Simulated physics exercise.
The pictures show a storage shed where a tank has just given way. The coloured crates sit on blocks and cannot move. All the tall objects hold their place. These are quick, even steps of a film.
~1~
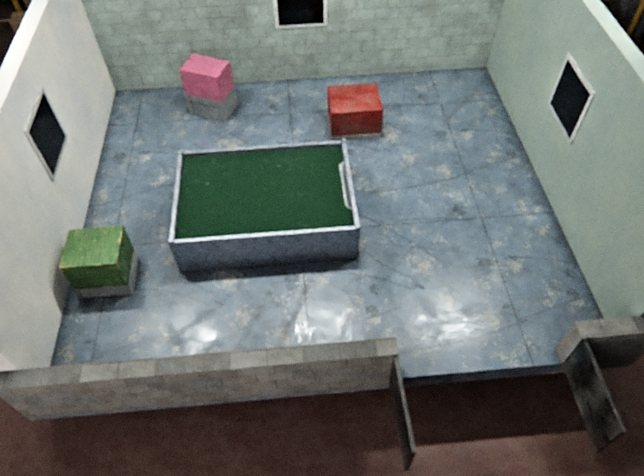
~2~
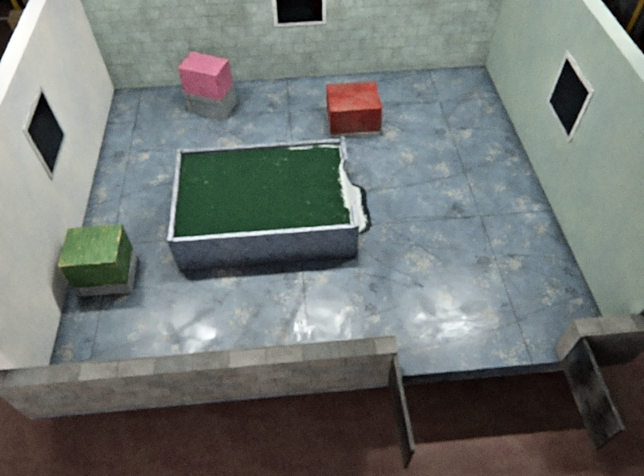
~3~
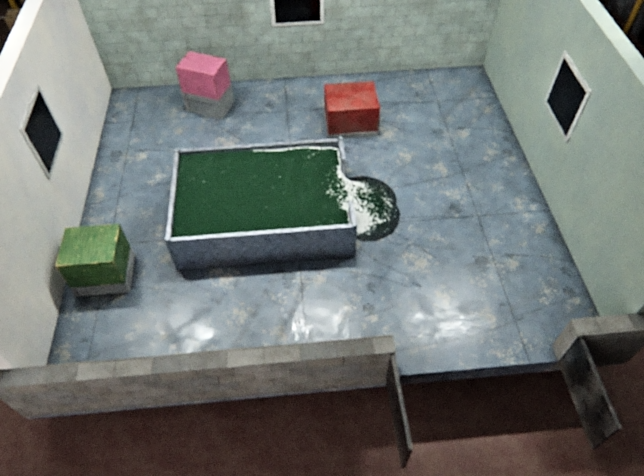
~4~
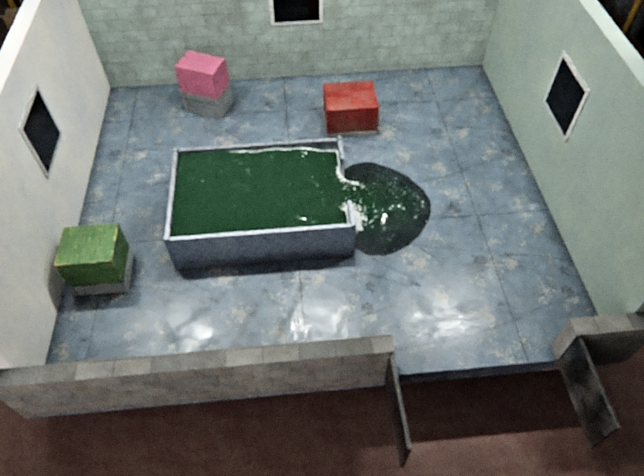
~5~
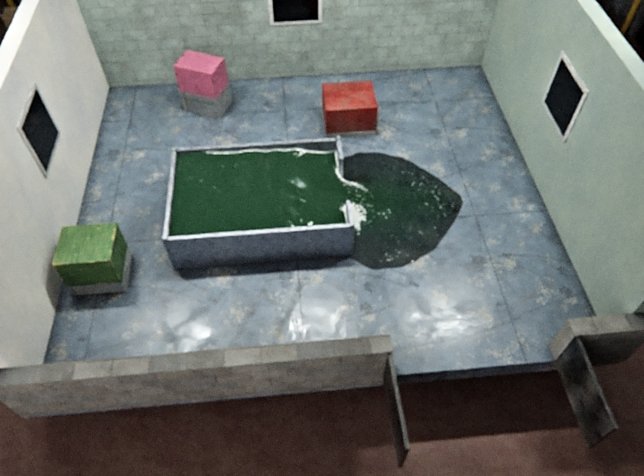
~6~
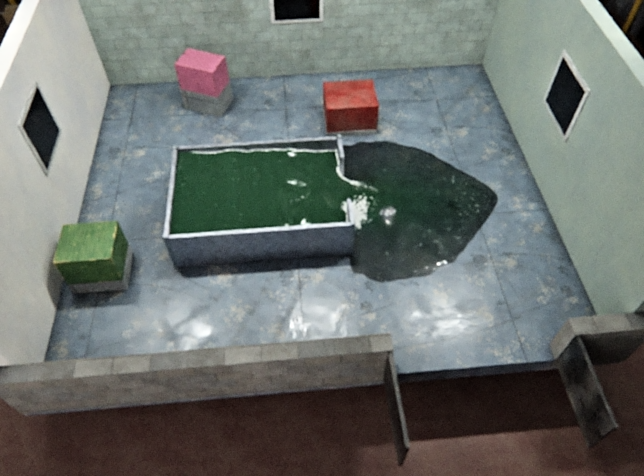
Green water in a low rectangular tank breaks out through a gap in its right side and spreads rightward across the grey-blue floor in a widening dark pool, while the pink, red and green blocks around it stay still.
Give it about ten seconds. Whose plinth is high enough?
One by one: The red crate keeps dry; the pink crate keeps dry; the green crate keeps dry.
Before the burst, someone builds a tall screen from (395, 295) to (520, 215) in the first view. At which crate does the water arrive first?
That is the red one.
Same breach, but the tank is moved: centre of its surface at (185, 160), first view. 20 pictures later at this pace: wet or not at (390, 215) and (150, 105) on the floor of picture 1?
As listed: Under water, dry.
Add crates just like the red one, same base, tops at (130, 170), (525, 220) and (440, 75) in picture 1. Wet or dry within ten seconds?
One after the other: Remains dry, is soaked, is topped.
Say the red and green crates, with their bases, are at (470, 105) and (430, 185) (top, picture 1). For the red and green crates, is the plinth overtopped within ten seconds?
My reading: The red crate is soaked; the green crate gets wet.
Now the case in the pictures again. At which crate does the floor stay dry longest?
Last comes the green one.
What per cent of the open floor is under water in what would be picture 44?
Some 60 per cent.
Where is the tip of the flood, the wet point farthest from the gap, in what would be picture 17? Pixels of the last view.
At about (483, 69).
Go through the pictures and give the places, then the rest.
The first picture shows the water tank at (264, 191) is whole and still.
In the second picture, the front is at (354, 187), out from the gap at (347, 202).
In the third picture, water pours out at (344, 202) and has run to (384, 187).
In the fourth picture, the front is at (424, 199), out from the gap at (343, 202).
In the fifth picture, the front is at (453, 195), out from the gap at (342, 201).
In the sixth picture, the front is at (490, 194), out from the gap at (343, 200).
A moment on, water covers 25 % of the floor; the red crate water round its plinth, the pink crate not reached, the green crate not reached.
Next, water covers 35 % of the floor; the red crate water round its plinth, the pink crate not reached, the green crate not reached.
Then, water covers 35 % of the floor; the red crate water round its plinth, the pink crate not reached, the green crate not reached.
Later, water covers 60 % of the floor; the red crate water round its plinth, the pink crate water round its plinth, the green crate not reached.
In the end, water covers 90 % of the floor; the red crate stayed above the water, the pink crate stayed above the water, the green crate stayed above the water.
